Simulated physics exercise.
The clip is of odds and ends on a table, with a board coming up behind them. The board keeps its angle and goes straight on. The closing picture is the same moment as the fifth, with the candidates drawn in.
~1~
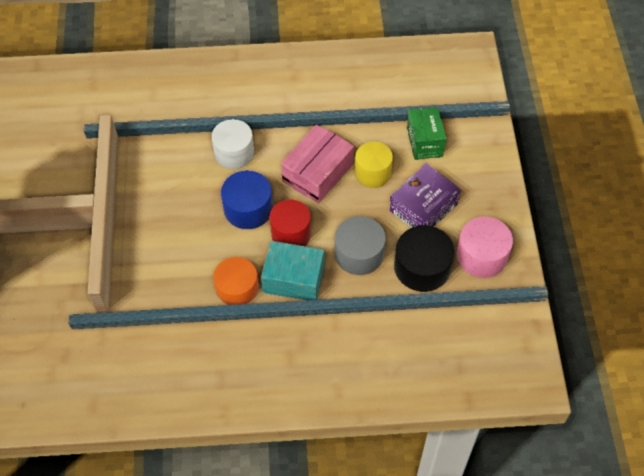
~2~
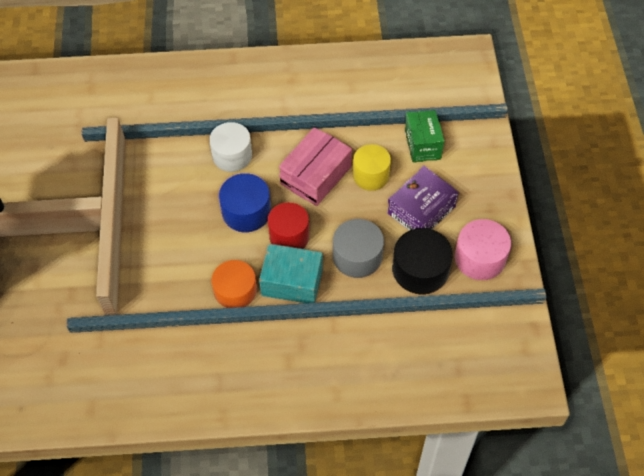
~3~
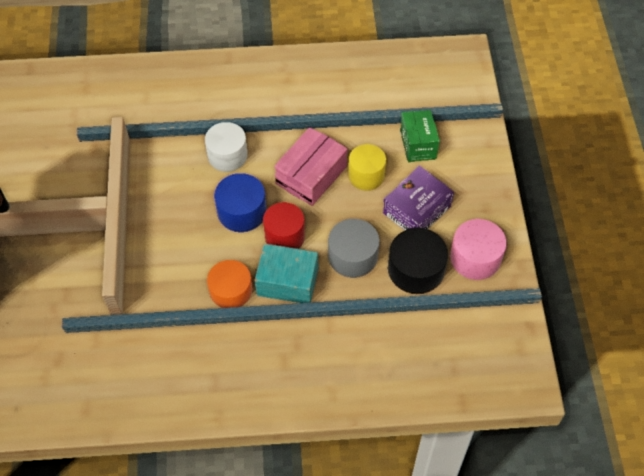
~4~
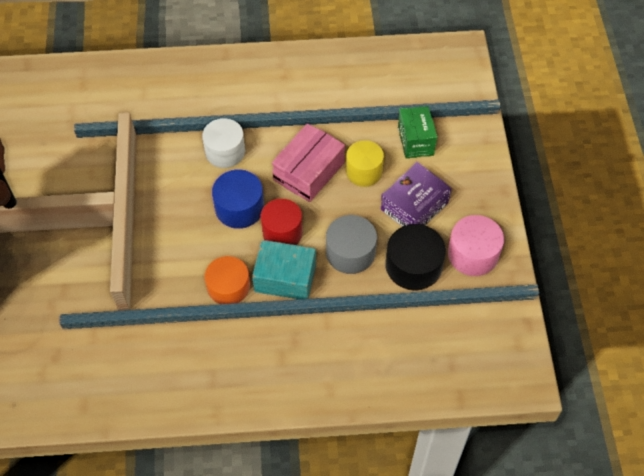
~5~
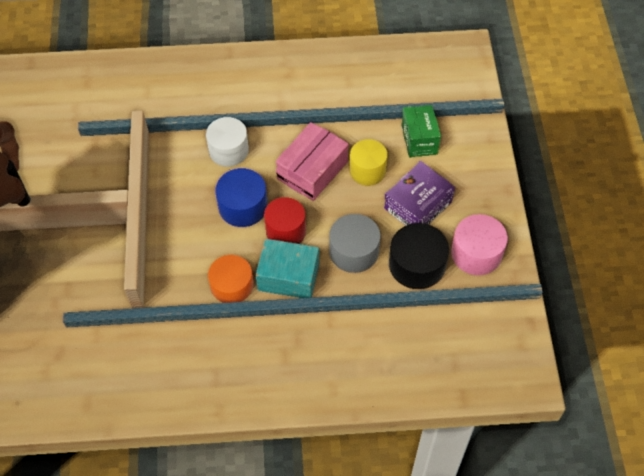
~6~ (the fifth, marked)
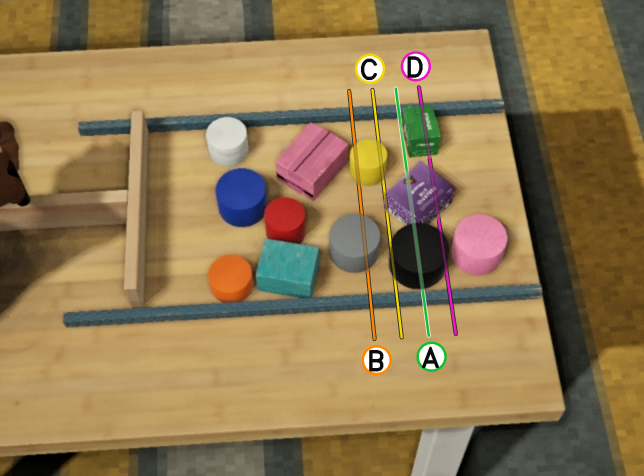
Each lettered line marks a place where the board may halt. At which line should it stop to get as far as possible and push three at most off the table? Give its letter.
It should halt at A.
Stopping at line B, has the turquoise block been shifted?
By then, yes.
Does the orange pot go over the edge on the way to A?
No.
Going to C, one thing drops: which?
The pink pot.
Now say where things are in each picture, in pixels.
The first frame shows red pot (291, 226); purple packet (425, 200); black pot (424, 258).
The second frame shows board (108, 202); green box (424, 137).
The third frame shows board (114, 201); turquoise block (287, 274).
The fourth frame shows board (121, 197); pink pot (475, 245).
The fifth frame shows board (134, 195); grey pot (355, 243); pink box (312, 161); orange pot (231, 280).
On the marked copy, A at (411, 203); B at (361, 206); C at (386, 204); D at (436, 201).
Taking A. A third of the way, board (233, 189); orange pot (265, 281); white tin (260, 141).
Two thirds of the way, board (332, 183); pink pot (518, 245); purple packet (465, 175).
When it is over, board (408, 179); purple packet over the edge; pink pot over the edge; two fallen.
As for the rest, B is within the limit but short; C is within the limit but short; D drops five.
